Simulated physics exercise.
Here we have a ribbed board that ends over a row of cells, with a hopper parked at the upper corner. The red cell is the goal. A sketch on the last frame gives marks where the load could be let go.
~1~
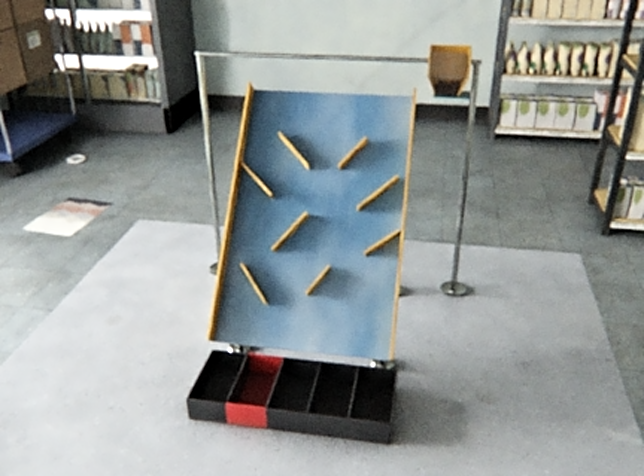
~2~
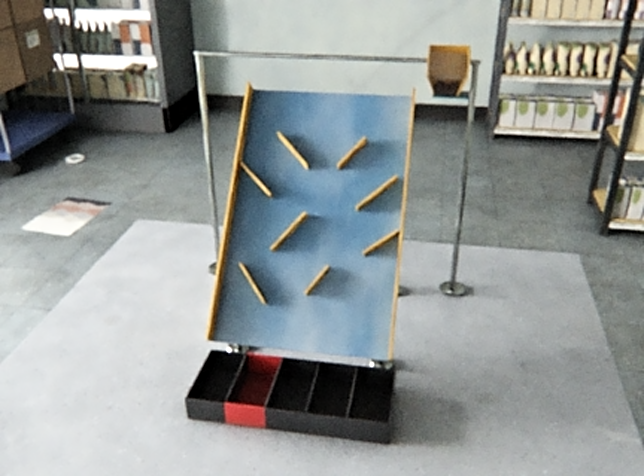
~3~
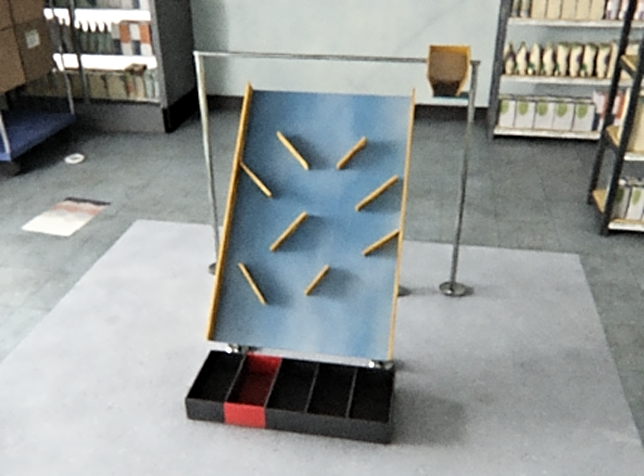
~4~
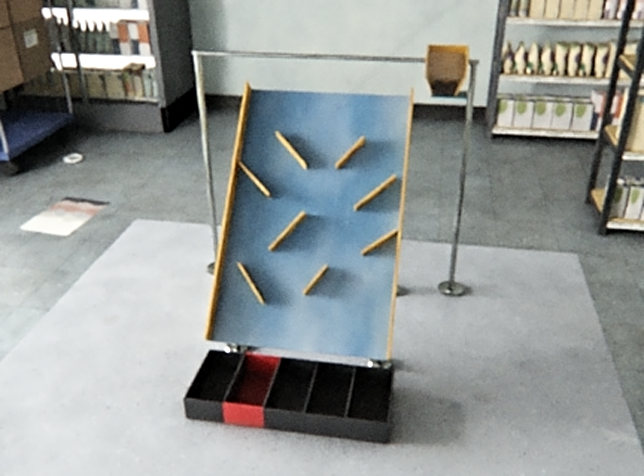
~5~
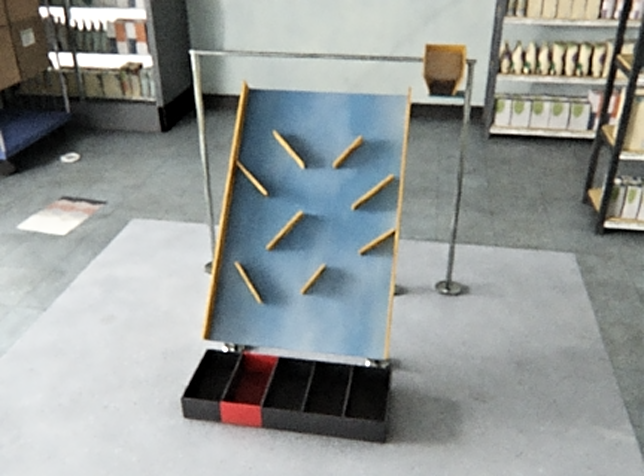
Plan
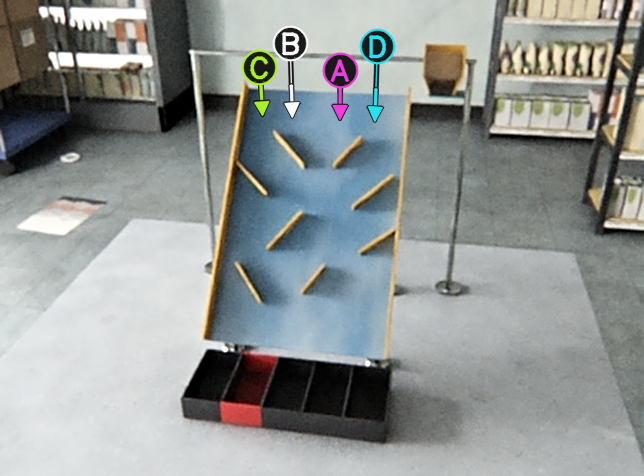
In this clip, a tilted blue board with short wooden ribs stands above a row of black cells, one of them red, while a small hopper sits at the upper right; nothing moves apart from a very slight shift of the view.
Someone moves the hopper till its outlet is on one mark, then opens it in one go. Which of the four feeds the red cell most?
I would pick mark D.
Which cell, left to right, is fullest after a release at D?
It is the second one.
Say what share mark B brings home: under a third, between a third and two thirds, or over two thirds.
Mark B gives under a third.
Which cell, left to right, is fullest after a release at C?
The third.
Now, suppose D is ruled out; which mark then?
The answer is A.
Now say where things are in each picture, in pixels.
Hopper (447, 89), allspice berries, door shut, in the first frame.
Ribs (278, 132) to (306, 165), (338, 165) to (365, 137), (239, 161) to (270, 194), in the second frame.
Ribs (356, 208) to (396, 176), (271, 249) to (305, 212), (363, 253) to (398, 230), in the third frame.
Ribs (238, 263) to (262, 302), (303, 293) to (327, 265), in the fourth frame.
Red cell (241, 413), number 2 of 5 from the left, in the fifth frame.
On the marked copy, mark A meets the board at (340, 114); mark B meets the board at (292, 112); mark C meets the board at (262, 110); mark D meets the board at (374, 116).
With A, roughly a quarter in the red cell, roughly two thirds in other cells, about a tenth outside the box.
With B, about a tenth in the red cell, roughly two thirds in other cells, roughly a quarter outside the box.
With C, about a tenth in the red cell, almost all in other cells, just a few outside the box.
With D, roughly two thirds in the red cell, roughly a quarter in other cells.
